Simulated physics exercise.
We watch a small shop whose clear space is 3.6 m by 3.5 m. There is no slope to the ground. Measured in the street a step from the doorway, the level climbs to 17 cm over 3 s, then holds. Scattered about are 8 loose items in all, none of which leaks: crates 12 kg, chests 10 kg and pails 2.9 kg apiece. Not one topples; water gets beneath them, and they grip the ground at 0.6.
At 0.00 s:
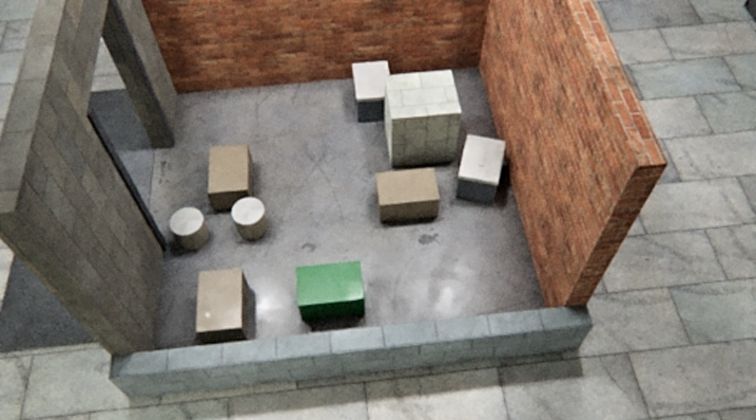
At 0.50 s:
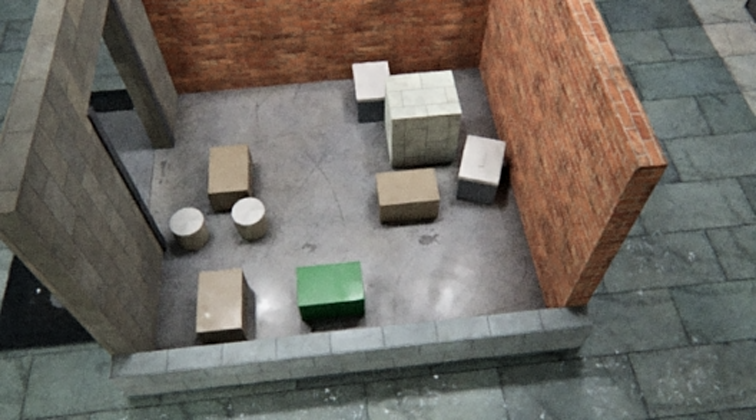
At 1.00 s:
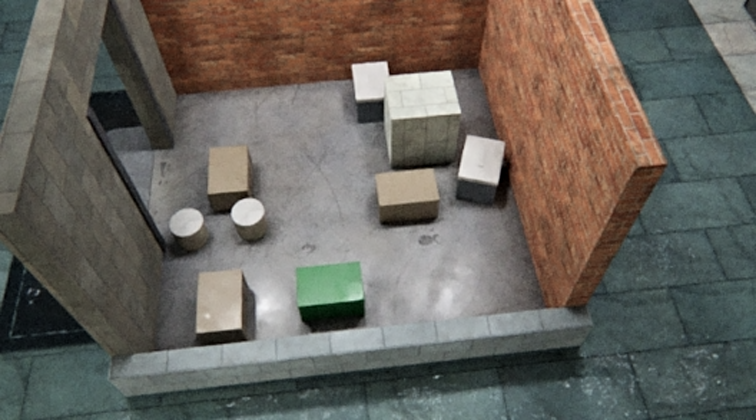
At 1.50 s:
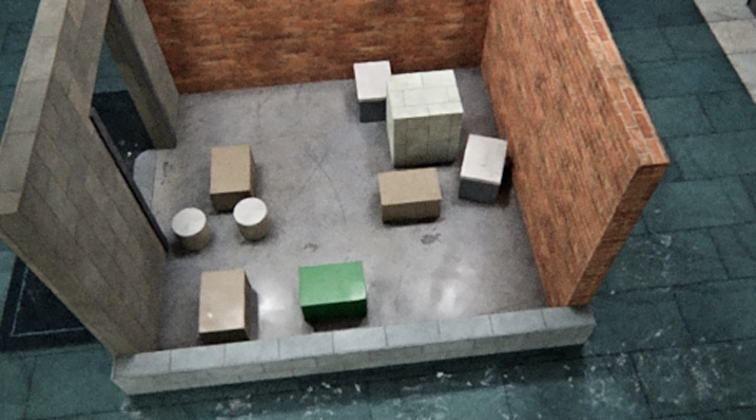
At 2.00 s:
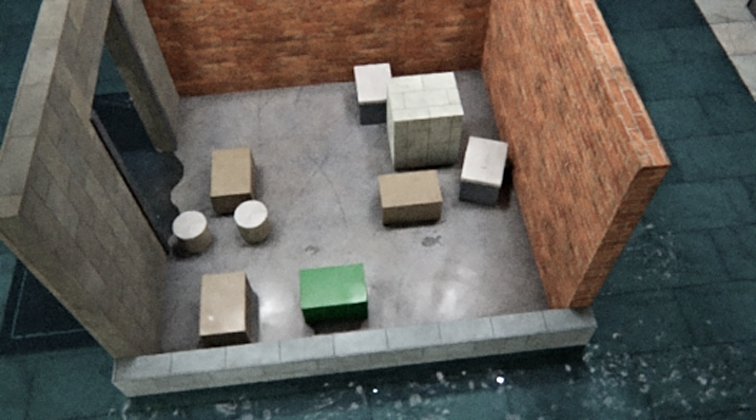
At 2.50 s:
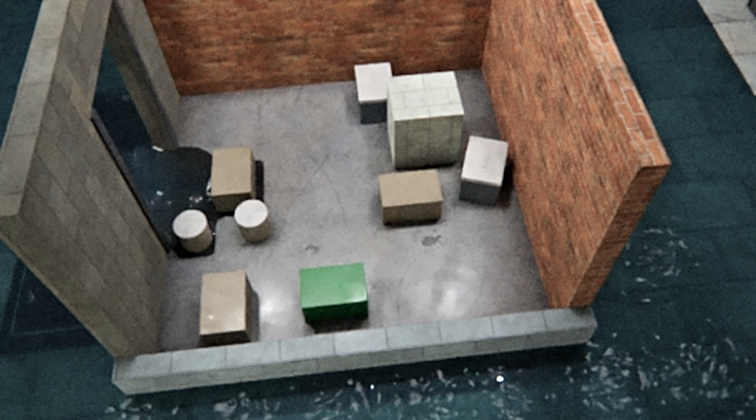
Dark water covers the paving outside the walled room, then spreads in through the left opening.
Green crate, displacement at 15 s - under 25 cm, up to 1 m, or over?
Up to 1 m.
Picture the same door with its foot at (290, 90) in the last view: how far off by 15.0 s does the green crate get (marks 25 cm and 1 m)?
Observation: Green crate large displacement.
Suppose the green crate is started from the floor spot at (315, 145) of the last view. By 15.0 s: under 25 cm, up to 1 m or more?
What happens is it gets pushed a long way.
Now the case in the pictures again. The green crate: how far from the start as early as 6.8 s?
By that time, close to 5 cm.
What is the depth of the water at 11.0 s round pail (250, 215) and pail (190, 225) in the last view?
First about 13 cm, second about 5 cm.
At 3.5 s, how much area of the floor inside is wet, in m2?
2.5 m2.
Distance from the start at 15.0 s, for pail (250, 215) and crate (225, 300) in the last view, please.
In that order: 200 cm, 120 cm.
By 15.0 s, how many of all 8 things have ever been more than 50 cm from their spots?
The number is 8.
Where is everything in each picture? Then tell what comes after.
In the first picture, the green crate at (330, 283) rests on the ground; 0.0 m2 under water; 0 of 8 have shifted.
In the second picture, the green crate at (330, 283) rests on the ground; 0.0 m2 under water; 0 of 8 have shifted.
In the third picture, the green crate at (330, 284), on the bottom; water covers 0.0 m2; 0 of 8 have shifted.
In the fourth picture, the green crate at (332, 283), on the bottom; water covers 0.0 m2; 0 of 8 have shifted.
In the fifth picture, the green crate at (333, 285), on the bottom; water covers 0.0 m2; 0 of 8 have shifted.
In the sixth picture, the green crate at (333, 285) rests on the ground; 0.5 m2 under water; 0 of 8 have shifted.
After 3.5 s the green crate is near (333, 285), 0.0 m from its start, aground; 0 afloat.
After 6.8 s the green crate is near (335, 291), 0.1 m from its start, aground; 3 afloat.
After 11.0 s the green crate is near (257, 289), 0.7 m from its start, afloat; 8 afloat.
After 15.0 s the green crate is near (343, 228), 0.6 m from its start, afloat; 8 afloat.
